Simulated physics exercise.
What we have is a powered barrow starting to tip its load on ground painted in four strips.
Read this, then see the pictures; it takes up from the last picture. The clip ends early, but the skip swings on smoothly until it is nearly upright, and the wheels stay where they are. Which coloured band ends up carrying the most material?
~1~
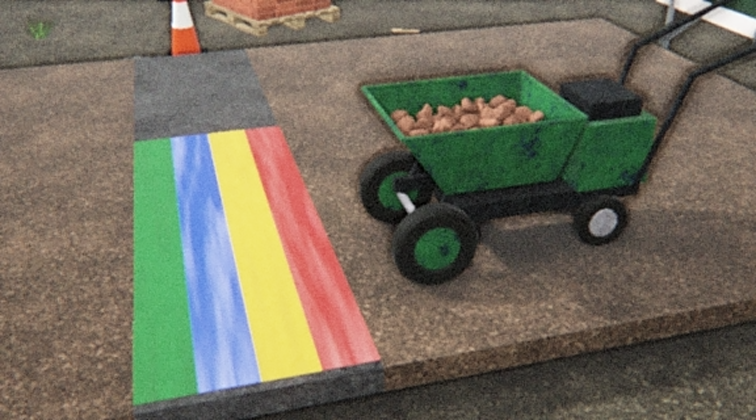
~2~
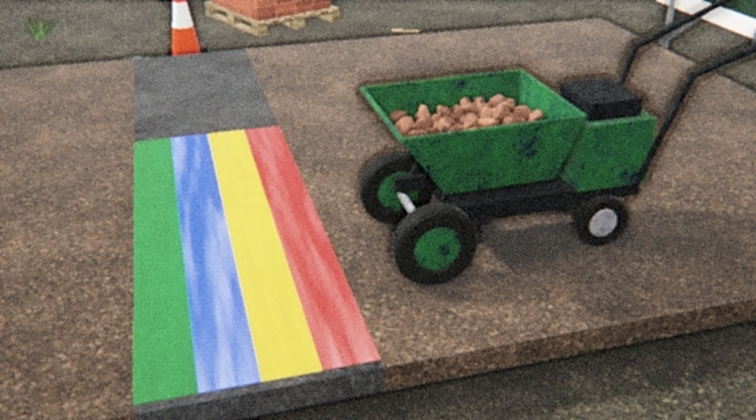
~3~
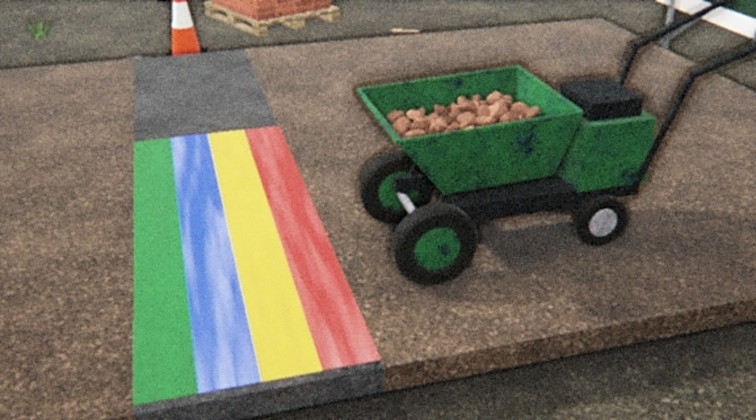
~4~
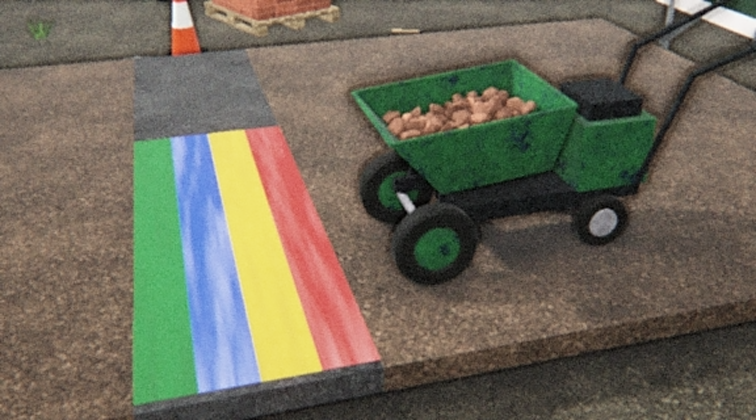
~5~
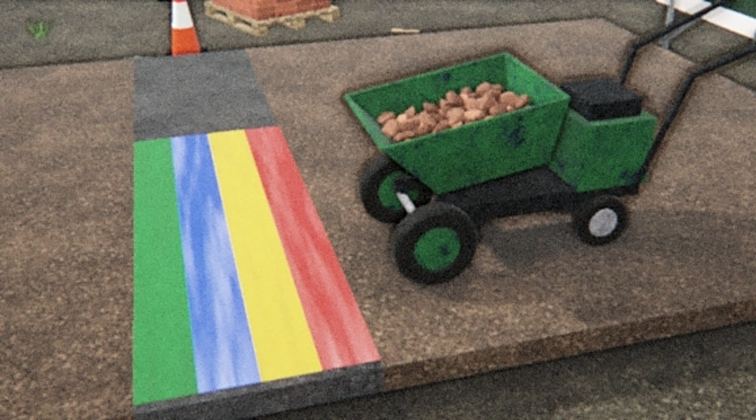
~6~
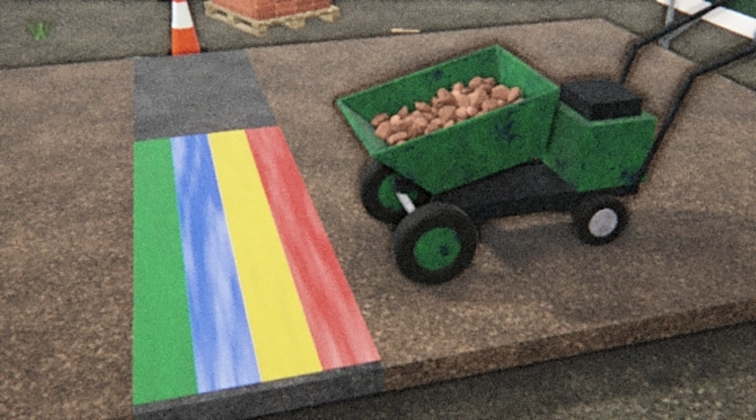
The yellow band.
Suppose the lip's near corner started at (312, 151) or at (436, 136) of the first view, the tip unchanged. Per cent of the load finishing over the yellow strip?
Roughly 0 per cent at the first spot and 30 per cent at the second.
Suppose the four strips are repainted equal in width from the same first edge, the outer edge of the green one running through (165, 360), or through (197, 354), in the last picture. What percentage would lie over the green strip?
The first one comes out at 10 percent, while the second comes out at 10 percent.
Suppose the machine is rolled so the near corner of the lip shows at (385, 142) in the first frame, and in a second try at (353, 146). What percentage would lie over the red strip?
In order, close to 0 and 0 in a hundred.
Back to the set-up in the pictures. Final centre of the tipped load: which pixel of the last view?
Near pixel (259, 265).
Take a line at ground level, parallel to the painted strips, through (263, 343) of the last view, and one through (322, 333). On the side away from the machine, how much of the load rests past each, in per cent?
About 30 % and 80 %.
Soon after the last picture, skip tipped steeply; all in the skip.
A little later, skip tipped right over; nearly all in the skip; a stray few over the red strip; a small part over the yellow strip; a stray few over the blue strip; a stray few falling.
Later still, skip tipped right over; about a third in the skip; a small part over the red strip; about a third over the yellow strip; a small part over the blue strip; a small part over the green strip; a stray few off the paint.
By the end, skip tipped right over; about a quarter in the skip; a small part over the red strip; about a third over the yellow strip; about a quarter over the blue strip; a small part over the green strip; a stray few off the paint.
